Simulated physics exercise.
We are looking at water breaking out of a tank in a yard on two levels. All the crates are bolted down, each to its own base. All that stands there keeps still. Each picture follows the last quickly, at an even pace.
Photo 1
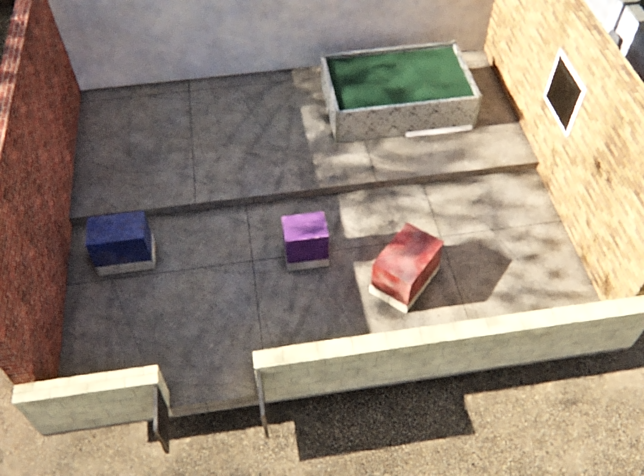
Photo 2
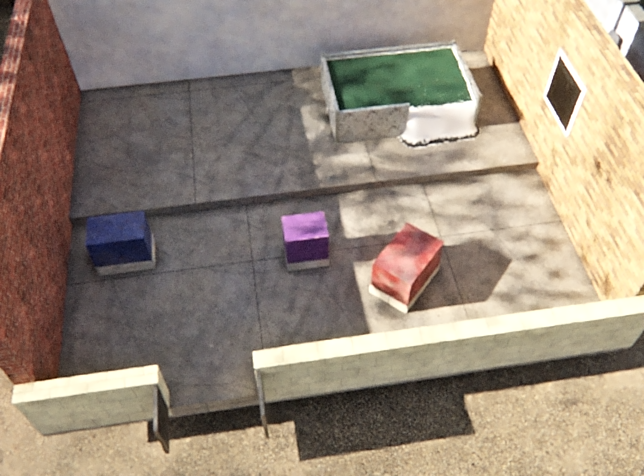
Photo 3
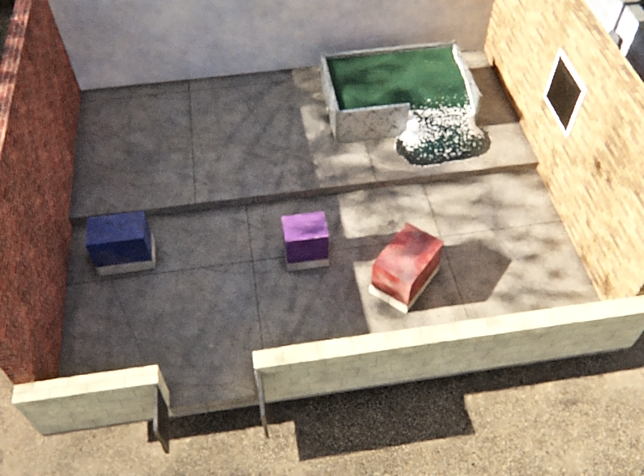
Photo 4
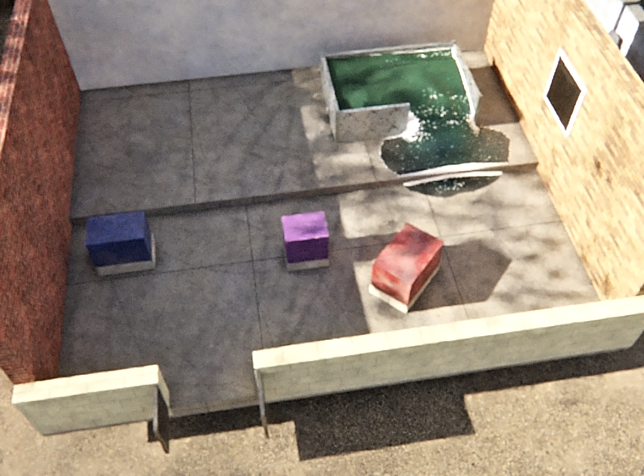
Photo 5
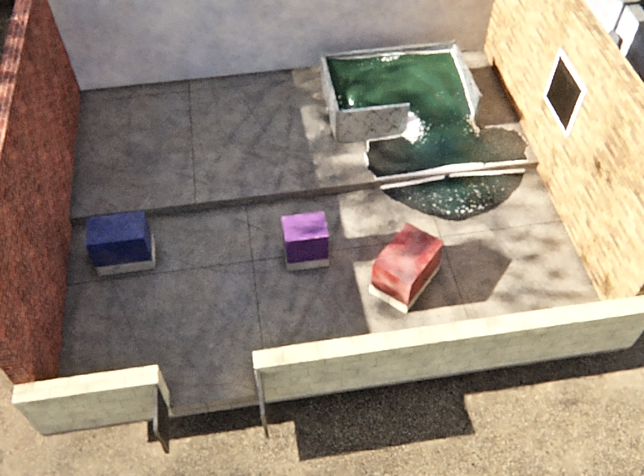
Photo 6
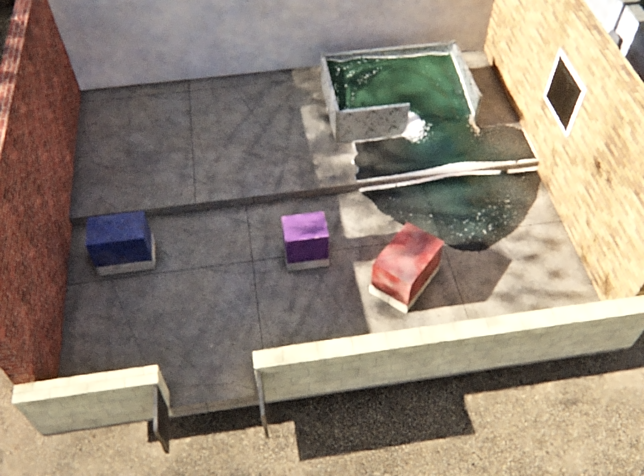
Green water breaks out through the front of a pale tank at the back right of a walled, two-level yard, seen from high above by a still camera. Blue, purple and red blocks stand motionless from left to right on the lower level. The water bursts out white, spreads darkly over the upper level, pours down the step and widens across the lower paving behind the red block.
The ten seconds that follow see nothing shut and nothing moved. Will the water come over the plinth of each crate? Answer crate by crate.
The red crate: Yes, water reaches it. The blue crate: No, it stays dry. The purple crate: No, it stays dry.
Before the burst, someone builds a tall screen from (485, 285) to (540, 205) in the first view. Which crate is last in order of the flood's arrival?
I'd go with the blue one.
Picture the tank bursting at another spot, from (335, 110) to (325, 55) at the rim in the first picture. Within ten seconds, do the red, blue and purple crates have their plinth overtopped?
Here goes: Red crate - left alone; blue crate - hit; purple crate - left alone.
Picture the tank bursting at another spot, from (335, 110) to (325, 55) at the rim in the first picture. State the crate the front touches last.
Answer: The red one.
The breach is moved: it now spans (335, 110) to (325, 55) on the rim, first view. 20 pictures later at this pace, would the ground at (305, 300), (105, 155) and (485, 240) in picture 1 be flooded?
Taking the points one after the other, they come out not soaked, inundated and not soaked.
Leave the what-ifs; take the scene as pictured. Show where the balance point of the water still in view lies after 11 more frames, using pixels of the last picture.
It's close to (447, 170).
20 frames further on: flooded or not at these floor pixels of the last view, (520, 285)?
Answer: Flooding.
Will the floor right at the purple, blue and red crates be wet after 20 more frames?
Purple crate wet; blue crate dry; red crate wet.
A moment on, water covers 25 % of the floor; the red crate water round its plinth, the blue crate not reached, the purple crate not reached.
Next, water covers 25 % of the floor; the red crate water round its plinth, the blue crate not reached, the purple crate water round its plinth.
Then, water covers 35 % of the floor; the red crate water round its plinth, the blue crate not reached, the purple crate water round its plinth.
Later, water covers 50 % of the floor; the red crate water round its plinth, the blue crate water round its plinth, the purple crate water round its plinth.
In the end, water covers 60 % of the floor; the red crate was topped, the blue crate stayed above the water, the purple crate stayed above the water.
